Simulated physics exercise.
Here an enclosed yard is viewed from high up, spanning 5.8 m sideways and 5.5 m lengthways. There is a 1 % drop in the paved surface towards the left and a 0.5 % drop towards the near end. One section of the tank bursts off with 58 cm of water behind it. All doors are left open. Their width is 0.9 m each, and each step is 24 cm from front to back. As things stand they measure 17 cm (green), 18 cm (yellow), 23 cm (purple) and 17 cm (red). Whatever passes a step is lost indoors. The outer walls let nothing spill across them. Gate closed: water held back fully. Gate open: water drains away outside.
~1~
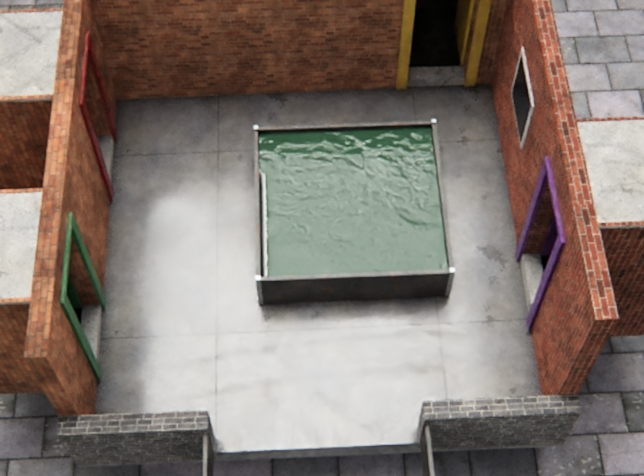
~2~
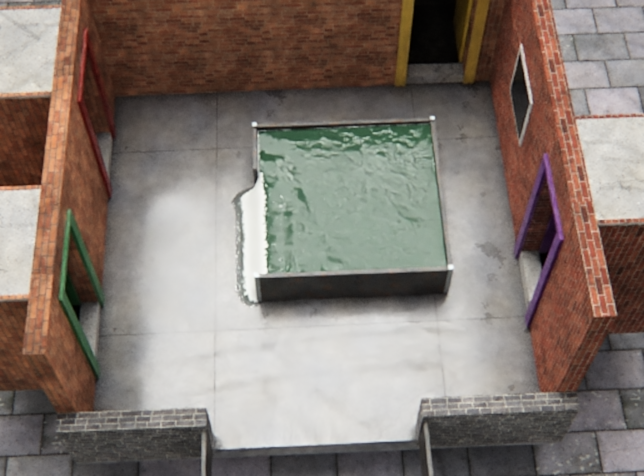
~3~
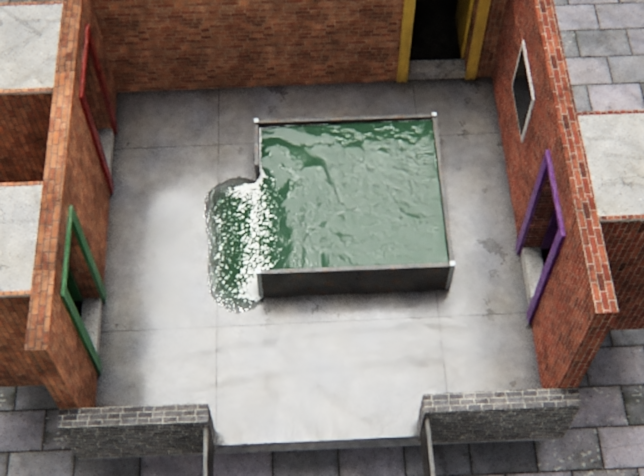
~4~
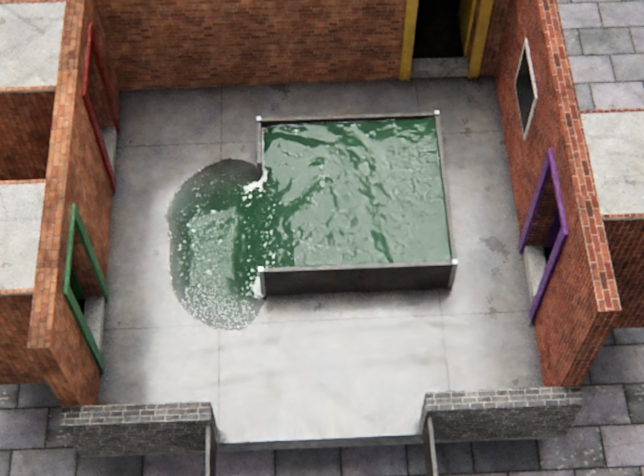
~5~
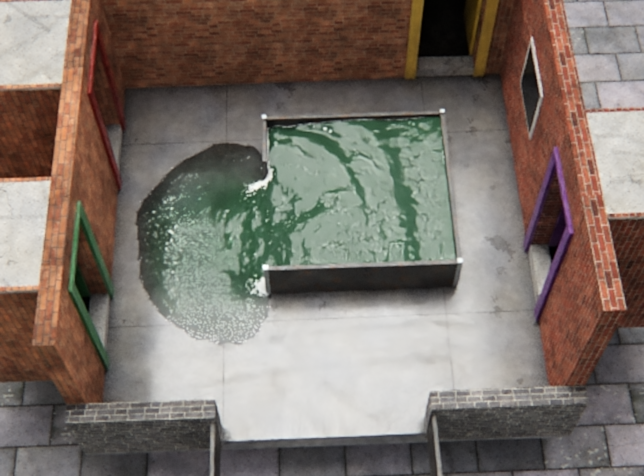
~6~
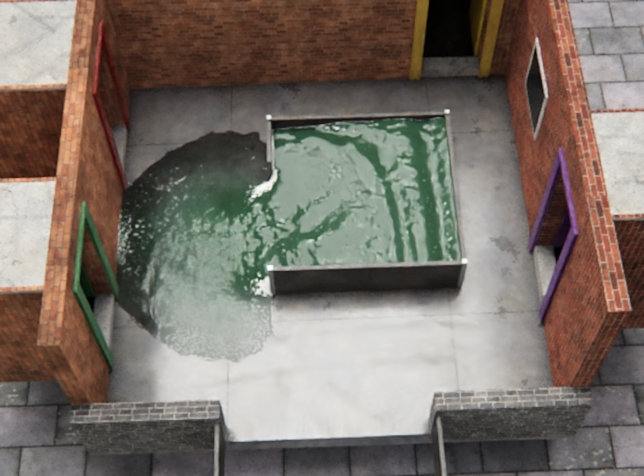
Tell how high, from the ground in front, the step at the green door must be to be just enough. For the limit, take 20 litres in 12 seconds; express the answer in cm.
It must be about 27 cm high.
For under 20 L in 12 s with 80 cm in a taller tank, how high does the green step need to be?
Minimum height: Approx. 38 cm.
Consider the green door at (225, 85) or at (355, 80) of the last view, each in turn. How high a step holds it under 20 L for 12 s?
Minimums: About 11.5 cm and 8.5 cm.
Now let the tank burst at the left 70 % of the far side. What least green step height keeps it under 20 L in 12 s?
I'd say close to 12.5 cm.
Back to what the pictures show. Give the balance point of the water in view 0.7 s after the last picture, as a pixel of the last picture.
(310, 224), roughly.
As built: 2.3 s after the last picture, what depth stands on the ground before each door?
Lab note, cm: Green 29; yellow 0; purple 0; red 19.
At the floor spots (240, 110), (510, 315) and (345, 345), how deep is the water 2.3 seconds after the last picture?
Close to 8, 0 and 0 cm, one after the other.
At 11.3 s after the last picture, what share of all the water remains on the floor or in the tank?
Some 78 per cent remains.
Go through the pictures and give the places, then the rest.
The first frame shows the tank at (350, 200) is whole and still, 58 cm deep; the green door at (85, 306) is dry.
In the second frame, the front is at (242, 262), 0.3 m from the gap at (260, 238); 0.4 m2 of floor is wet, 58 cm left at the back.
In the third frame, water pours out at (262, 235) and has run 0.7 m, to (210, 212); about 10 cm deep outside, 58 cm at the back.
In the fourth frame, the gap is at (264, 233), the front 1.3 m out at (175, 226); the back of the tank holds 58 cm.
In the fifth frame, water pours out at (269, 232) and has run 1.8 m, to (145, 251); about 7 cm deep outside, 58 cm at the back.
In the sixth frame, water pours out at (274, 232) and has run 2.2 m, to (117, 287); about 6 cm deep outside, 55 cm at the back; the green door at (98, 295), 2.6 m from the gap, is still 0.4 m from the nearest water.
Then, 0.7 s after the last picture water covers 30 % of the floor, deepest (42 cm) near (118, 268); 26 cm at the green door, 1 litre in over its 17 cm step.
Then, 2.3 s after the last picture water covers 50 % of the floor, deepest (44 cm) near (108, 415); 29 cm at the green door, 85 litres in over its 17 cm step.
Then, 11.3 s after the last picture water covers 95 % of the floor, deepest (13 cm) near (469, 277); 12 cm at the green door, 142 litres in over its 17 cm step.
At the green door as built, the water peaked near 32 cm, 1.7 s after the last picture.
Run again over the same 12 s with other heights there, 44 litres in over 24 cm, 3 litres over 32.5 cm. The limit of 20 litres is kept from about 27 cm up.
